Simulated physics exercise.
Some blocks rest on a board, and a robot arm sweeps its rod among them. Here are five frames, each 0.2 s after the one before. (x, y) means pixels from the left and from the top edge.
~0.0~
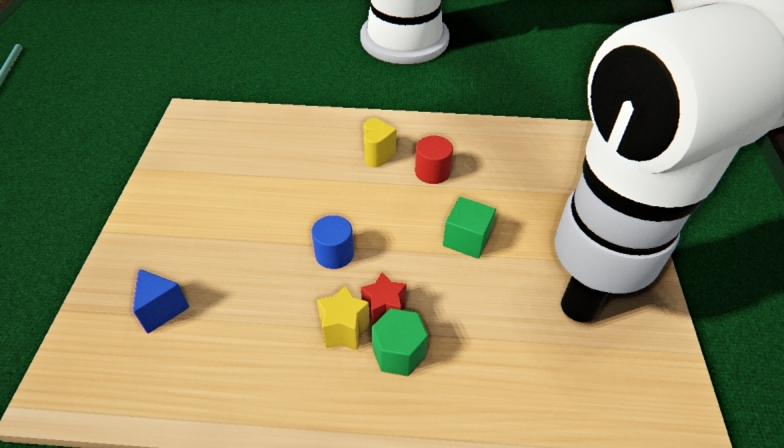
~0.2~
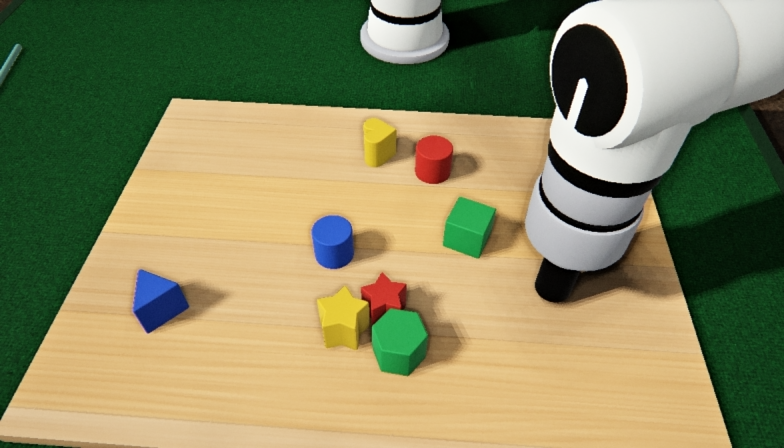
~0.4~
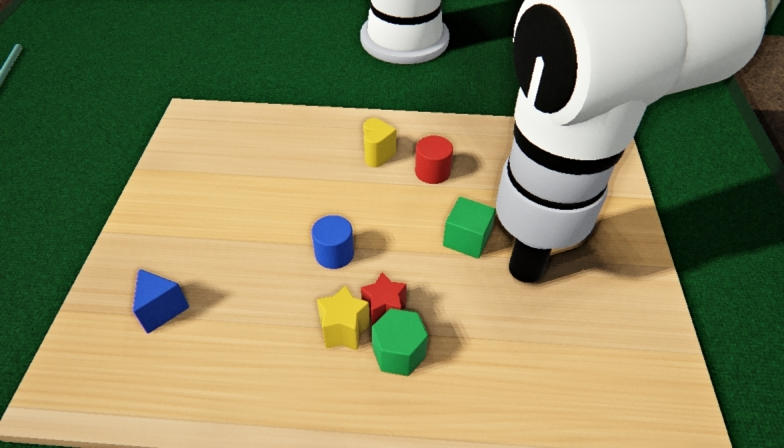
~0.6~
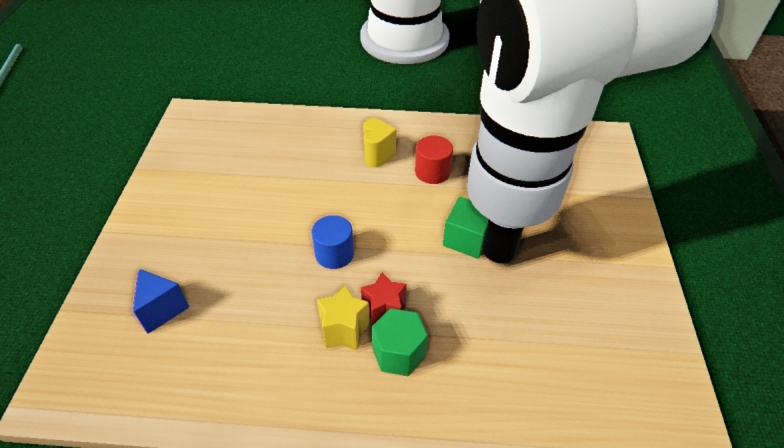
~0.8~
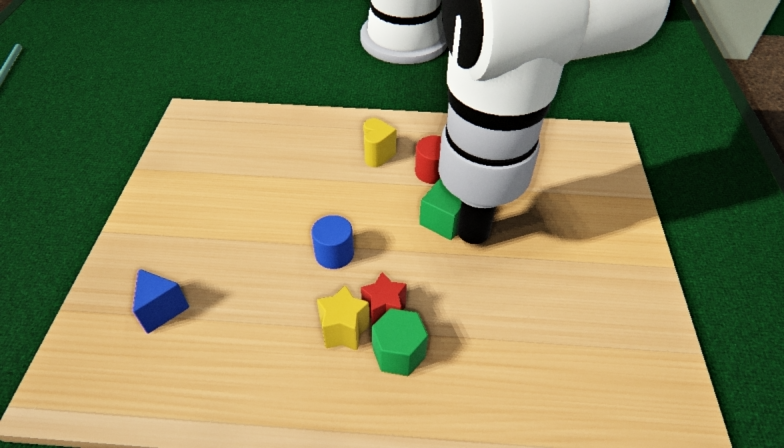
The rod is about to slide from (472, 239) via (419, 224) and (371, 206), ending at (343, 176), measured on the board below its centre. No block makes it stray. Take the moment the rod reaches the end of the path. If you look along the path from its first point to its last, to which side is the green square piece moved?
Slides right.
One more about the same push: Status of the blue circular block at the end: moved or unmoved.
The blue circular block will stay where it stands.
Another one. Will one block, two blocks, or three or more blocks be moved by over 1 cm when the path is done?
The push will move one block.
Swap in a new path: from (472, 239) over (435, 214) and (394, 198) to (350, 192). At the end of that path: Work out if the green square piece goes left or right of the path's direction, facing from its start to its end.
It's going to go right.
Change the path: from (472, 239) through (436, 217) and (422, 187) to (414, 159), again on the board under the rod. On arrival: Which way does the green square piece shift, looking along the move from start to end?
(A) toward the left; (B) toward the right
I choose A.
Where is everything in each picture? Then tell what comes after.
The first frame shows rod tip at (579, 307); block tops, blue circular block at (332, 229); yellow heart at (377, 129); green square piece at (471, 214).
The second frame shows rod at (552, 288); blocks unchanged.
The third frame shows rod at (526, 269); blocks unchanged.
The fourth frame shows rod at (499, 251); blocks unchanged.
The fifth frame shows rod at (473, 232); blue circular block at (332, 229); yellow heart at (377, 129); green square piece at (447, 196).
The first path, step by step. One third of the way, rod at (418, 216); green square piece at (413, 173), turned 60° clockwise.
Two thirds of the way, rod at (371, 198); green square piece at (409, 168), turned 80° clockwise.
At the end, rod at (342, 168); blue circular block in place; yellow heart in place; green square piece at (409, 168), turned 80° clockwise.
